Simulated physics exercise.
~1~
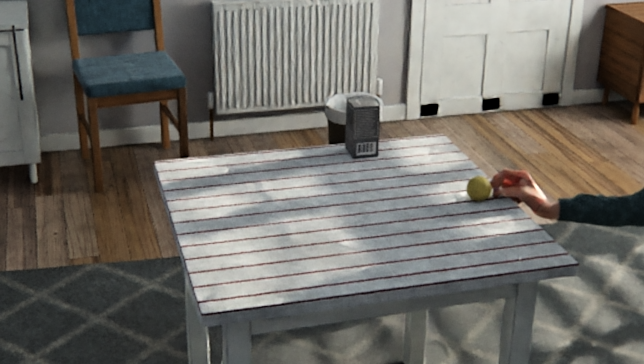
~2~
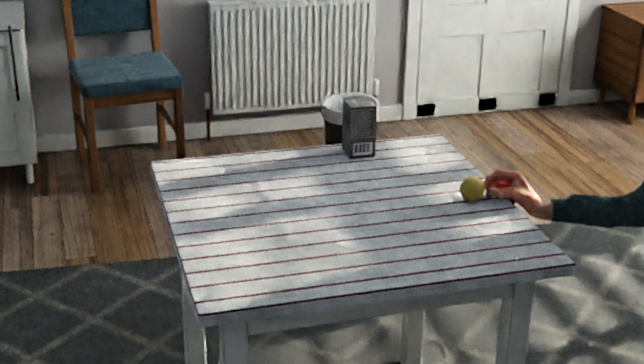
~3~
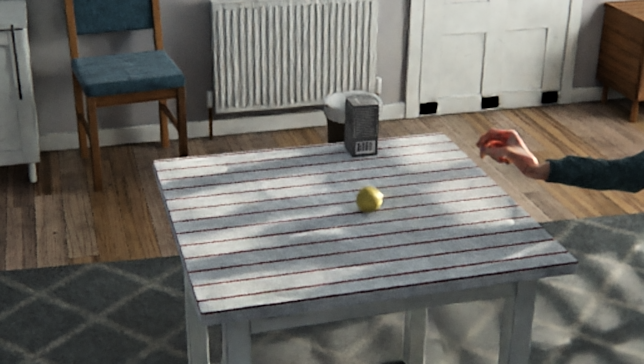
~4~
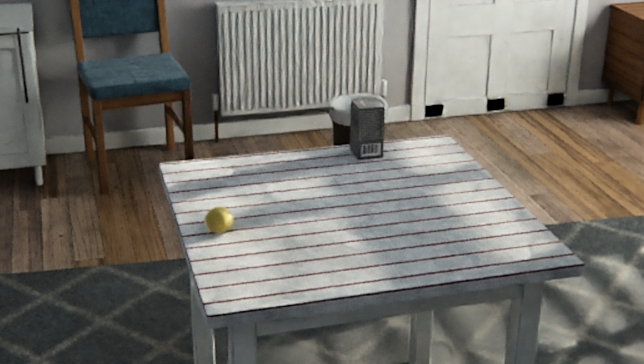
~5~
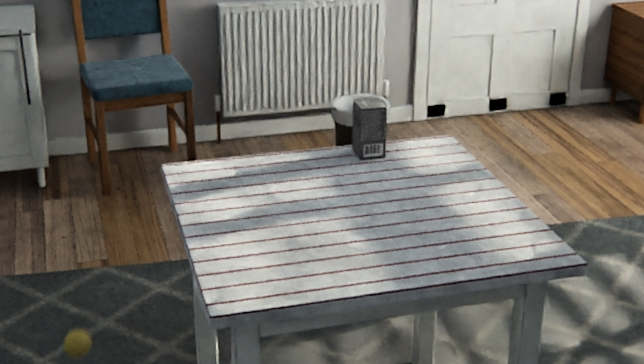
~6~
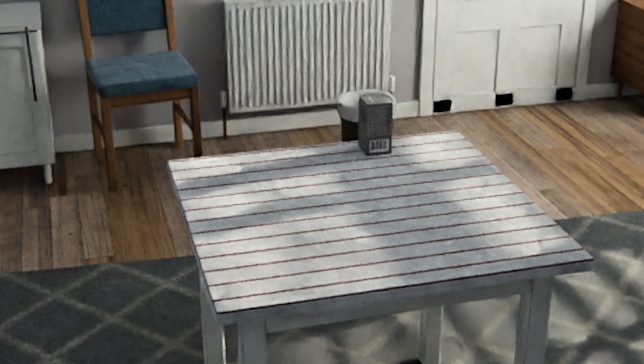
The footage shows a hand pushing a yellow lemon leftward across a white slatted table, past a grey carton that stays put, then letting go and drawing back. The lemon rolls on, drops off the left side towards the floor and passes out of view.
